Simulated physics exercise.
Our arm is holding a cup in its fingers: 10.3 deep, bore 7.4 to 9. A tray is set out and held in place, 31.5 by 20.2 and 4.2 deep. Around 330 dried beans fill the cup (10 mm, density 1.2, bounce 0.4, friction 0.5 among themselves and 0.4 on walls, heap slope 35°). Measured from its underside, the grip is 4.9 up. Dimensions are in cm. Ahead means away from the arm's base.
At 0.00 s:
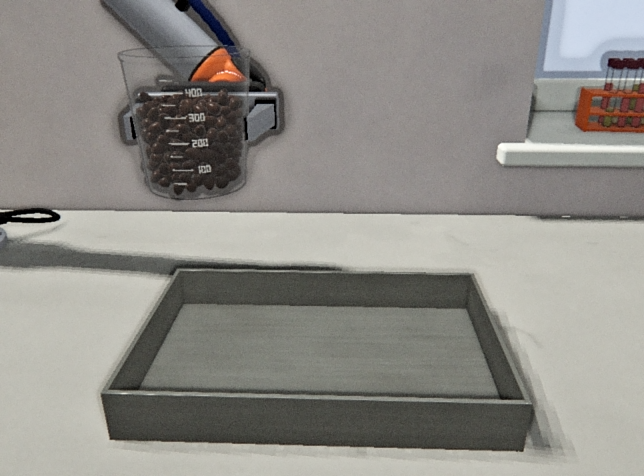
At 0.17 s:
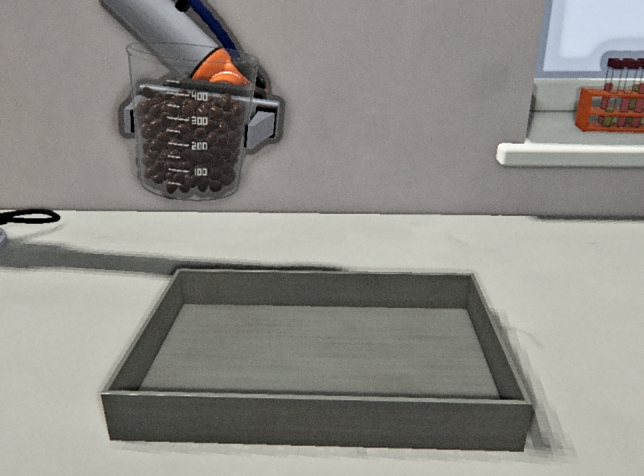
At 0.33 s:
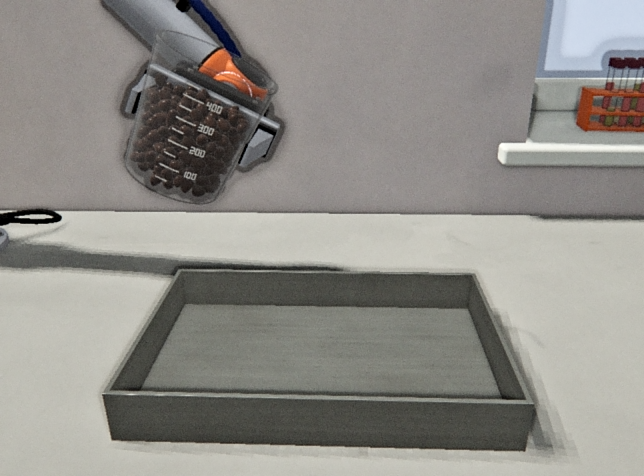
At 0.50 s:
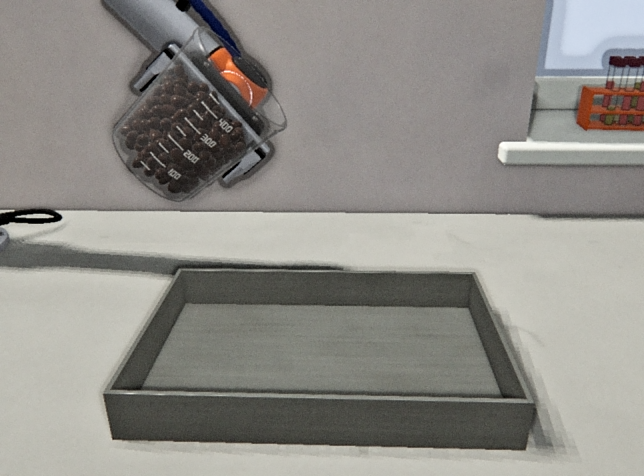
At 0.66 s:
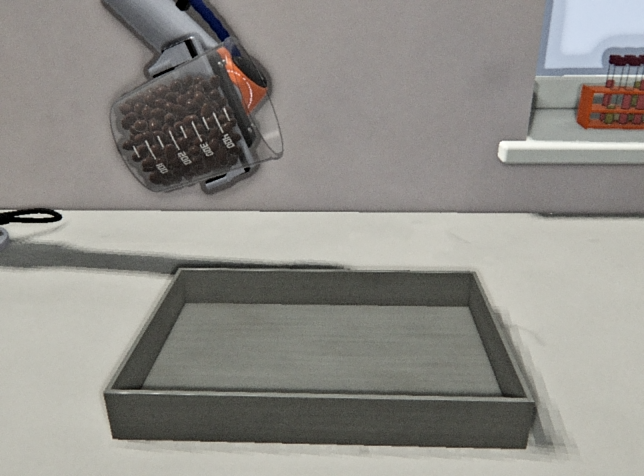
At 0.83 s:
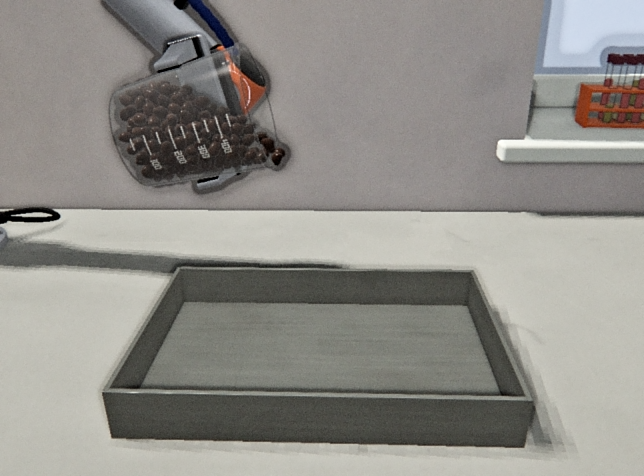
Above an empty gray tray, a robot arm steadily tilts a clear cup of dark beans rightward.
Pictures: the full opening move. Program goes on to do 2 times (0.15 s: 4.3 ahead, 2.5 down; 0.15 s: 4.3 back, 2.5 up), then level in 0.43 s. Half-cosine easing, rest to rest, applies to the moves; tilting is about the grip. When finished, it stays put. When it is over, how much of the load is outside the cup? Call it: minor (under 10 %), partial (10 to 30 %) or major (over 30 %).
My call is partial.
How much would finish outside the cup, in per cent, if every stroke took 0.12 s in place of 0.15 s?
It would come to around 30 %.
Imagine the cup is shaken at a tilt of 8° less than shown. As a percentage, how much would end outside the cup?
I'd put it close to 5 per cent.
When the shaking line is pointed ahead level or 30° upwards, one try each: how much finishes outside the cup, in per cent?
Roughly 50 per cent, then 60 per cent.
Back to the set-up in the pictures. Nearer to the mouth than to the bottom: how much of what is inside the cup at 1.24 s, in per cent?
Around 40 in a hundred.
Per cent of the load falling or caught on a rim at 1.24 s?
My guess is some 1 in a hundred.
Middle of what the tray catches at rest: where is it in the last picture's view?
It lands close to (325, 354).
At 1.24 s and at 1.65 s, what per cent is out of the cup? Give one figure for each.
In turn: 10 %, then 20 %.
By 1.24 s, tilted 76° forward, highest piece 22 above the table; 295 in the cup, 30 in the tray, 4 in flight or on a rim.
By 1.65 s, tilted 36° forward, highest piece 25 above the table; 263 in the cup, 66 in the tray.
By 2.06 s, level, highest piece 26 above the table; 263 in the cup, 66 in the tray.
By 3.11 s, level, highest piece 26 above the table; 263 in the cup, 66 in the tray.
Final count, 263 in the cup, 66 in the tray. That is 20 % outside the cup.
